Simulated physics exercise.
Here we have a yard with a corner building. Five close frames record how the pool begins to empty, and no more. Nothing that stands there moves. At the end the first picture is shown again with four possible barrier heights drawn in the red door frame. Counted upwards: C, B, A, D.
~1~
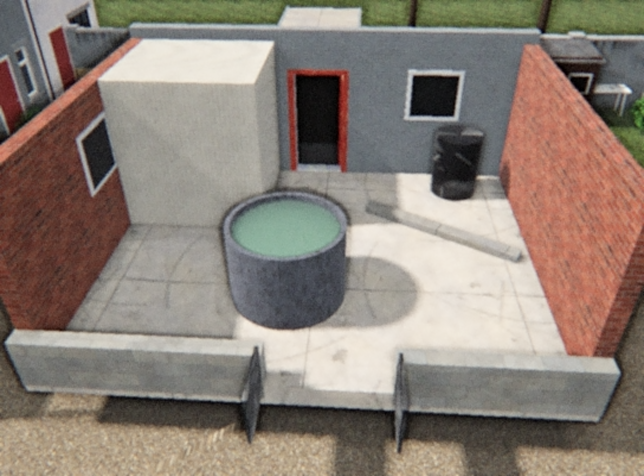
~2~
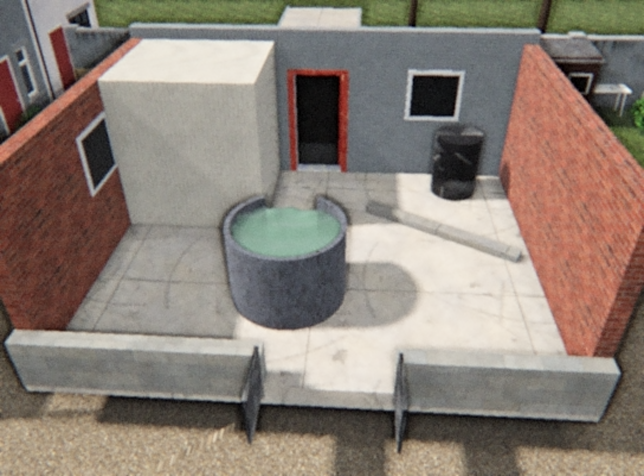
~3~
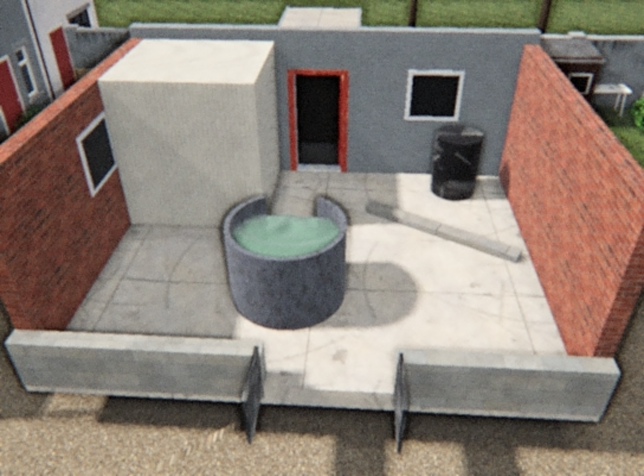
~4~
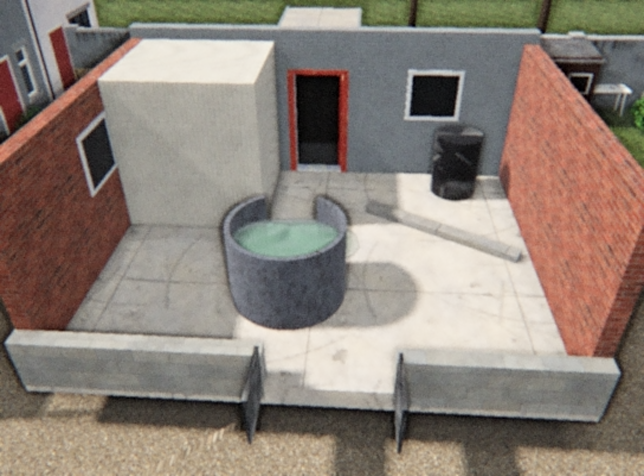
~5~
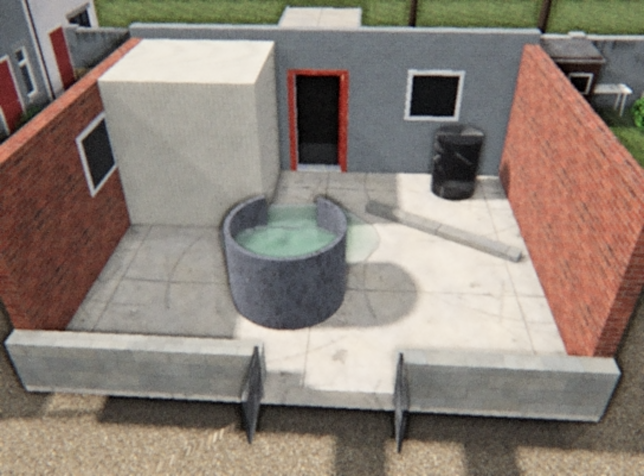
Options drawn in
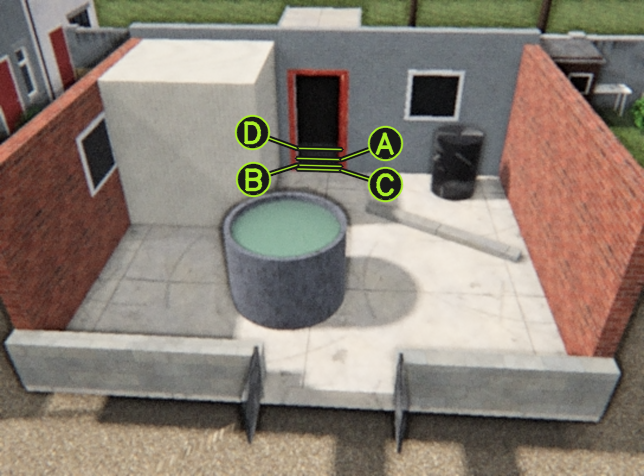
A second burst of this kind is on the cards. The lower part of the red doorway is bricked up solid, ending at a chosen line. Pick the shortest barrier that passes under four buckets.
D will do.
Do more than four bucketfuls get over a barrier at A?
Yes, it does.
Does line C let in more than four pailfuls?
Yes, that goes wrong.
On the marked copy, A at (319, 159); B at (319, 165); C at (319, 169); D at (319, 148); from the bottom up C, B, A, D.
For line A, about 14 bucketfuls get in.
For line B, dozens of bucketfuls pour in.
For line C, dozens of bucketfuls pour in.
For line D, a bucket or two gets in.
